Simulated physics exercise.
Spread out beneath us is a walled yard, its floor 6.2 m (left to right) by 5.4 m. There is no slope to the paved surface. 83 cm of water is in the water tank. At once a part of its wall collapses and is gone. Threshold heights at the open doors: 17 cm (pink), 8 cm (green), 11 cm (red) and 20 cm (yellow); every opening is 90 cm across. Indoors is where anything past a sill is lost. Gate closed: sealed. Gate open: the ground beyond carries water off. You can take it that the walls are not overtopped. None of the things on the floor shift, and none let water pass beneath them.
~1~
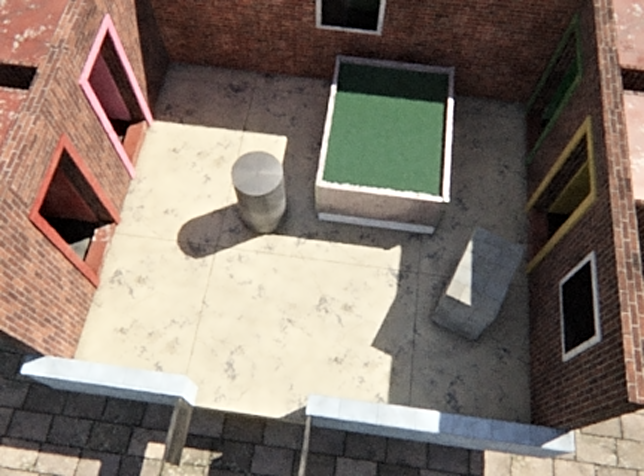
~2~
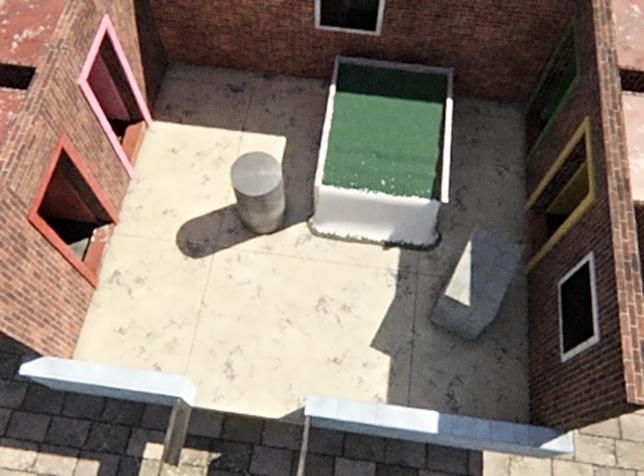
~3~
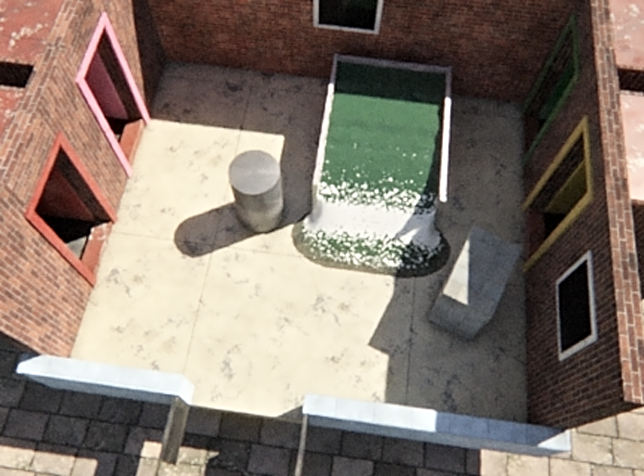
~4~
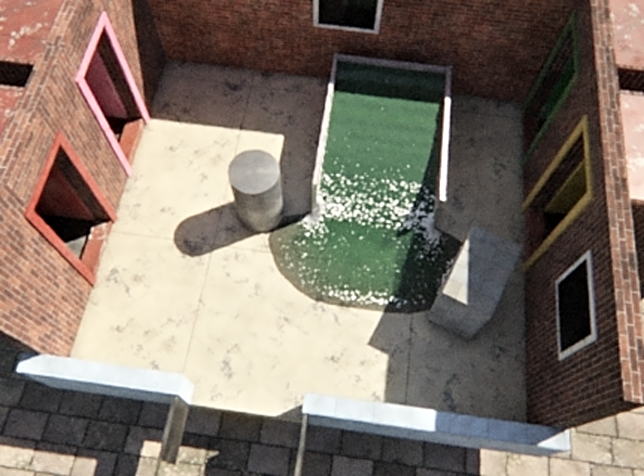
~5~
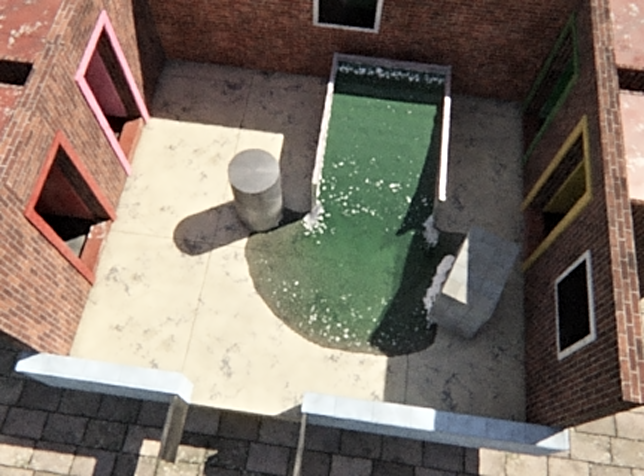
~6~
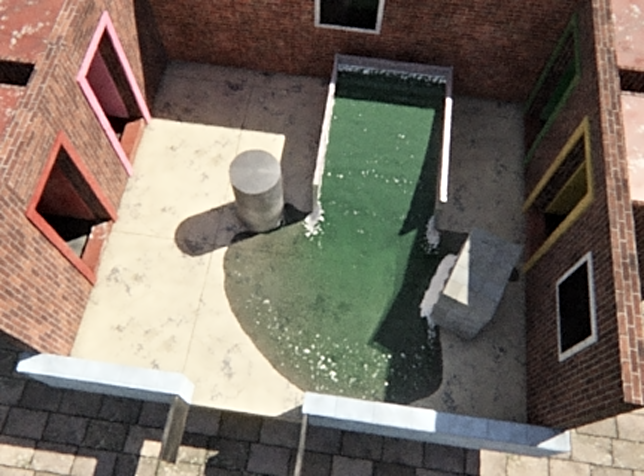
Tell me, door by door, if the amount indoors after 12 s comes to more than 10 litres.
Door by door: The pink door lets in no more than 10 litres; the green door lets in more than 10 litres; the red door lets in no more than 10 litres; the yellow door lets in no more than 10 litres.
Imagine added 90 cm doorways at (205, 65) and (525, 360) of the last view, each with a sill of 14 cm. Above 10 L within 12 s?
In turn: Short of it, beyond it.
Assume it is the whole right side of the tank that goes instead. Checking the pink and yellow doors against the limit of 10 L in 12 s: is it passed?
Compared with that limit, pink falls short while yellow goes higher.
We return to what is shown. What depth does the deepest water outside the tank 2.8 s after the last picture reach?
I'd put it at close to 32 cm.
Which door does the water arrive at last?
The pink door is last.
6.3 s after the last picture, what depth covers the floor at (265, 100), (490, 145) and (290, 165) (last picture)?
Depths in turn: Roughly 7, 12 and 1 centimetres.
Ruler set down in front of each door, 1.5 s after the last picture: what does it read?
Measured in centimetres, the pink door gives 0, the green door 0, the red door 0 and the yellow door 6.
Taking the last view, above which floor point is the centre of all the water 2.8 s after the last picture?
Centre: Approx. (359, 280) px.
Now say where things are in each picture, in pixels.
The first picture shows the water tank at (388, 127) is whole and still, 83 cm deep.
In the second picture, water pours out at (377, 210) and has run 1.0 m, to (438, 235); typically 10 cm deep outside, 83 cm at the water tank's back.
In the third picture, water pours out at (374, 211) and has run 1.2 m, to (442, 257); typically 14 cm deep outside, 83 cm at the water tank's back.
In the fourth picture, the front is at (281, 261), 1.5 m from the gap at (374, 212); 3.0 m2 of floor is under water; 82 cm left at the back of the water tank.
In the fifth picture, water pours out at (373, 212) and has run 2.0 m, to (397, 350); typically 10 cm deep outside, 74 cm at the water tank's back.
In the sixth picture, water pours out at (374, 213) and has run 2.7 m, to (326, 395); typically 8 cm deep outside, 70 cm at the water tank's back.
Then, 0.7 s after the last picture water covers 40 % of the floor and is deepest (55 cm) near (347, 407); pink door not reached, green door not reached, red door not reached, yellow door 6 cm at the sill, 0 L in.
Then, 1.5 s after the last picture water covers 50 % of the floor and is deepest (48 cm) near (526, 433); pink door not reached, green door not reached, red door not reached, yellow door 6 cm at the sill, 0 L in.
Then, 2.8 s after the last picture water covers 60 % of the floor and is deepest (32 cm) near (81, 368); pink door not reached, green door 5 cm at the sill, 0 L in, red door 9 cm at the sill, 0 L in, yellow door 13 cm at the sill, 0 L in.
Then, 6.3 s after the last picture water covers 95 % of the floor and is deepest (16 cm) near (478, 178); pink door 5 cm at the sill, 0 L in, green door 13 cm at the sill, 44 L in, red door 8 cm at the sill, 3 L in, yellow door 5 cm at the sill, 0 L in.
Then, 11.3 s after the last picture water covers 100 % of the floor and is deepest (12 cm) near (307, 166); pink door 9 cm at the sill, 0 L in, green door 8 cm at the sill, 60 L in, red door 7 cm at the sill, 3 L in, yellow door 7 cm at the sill, 0 L in.
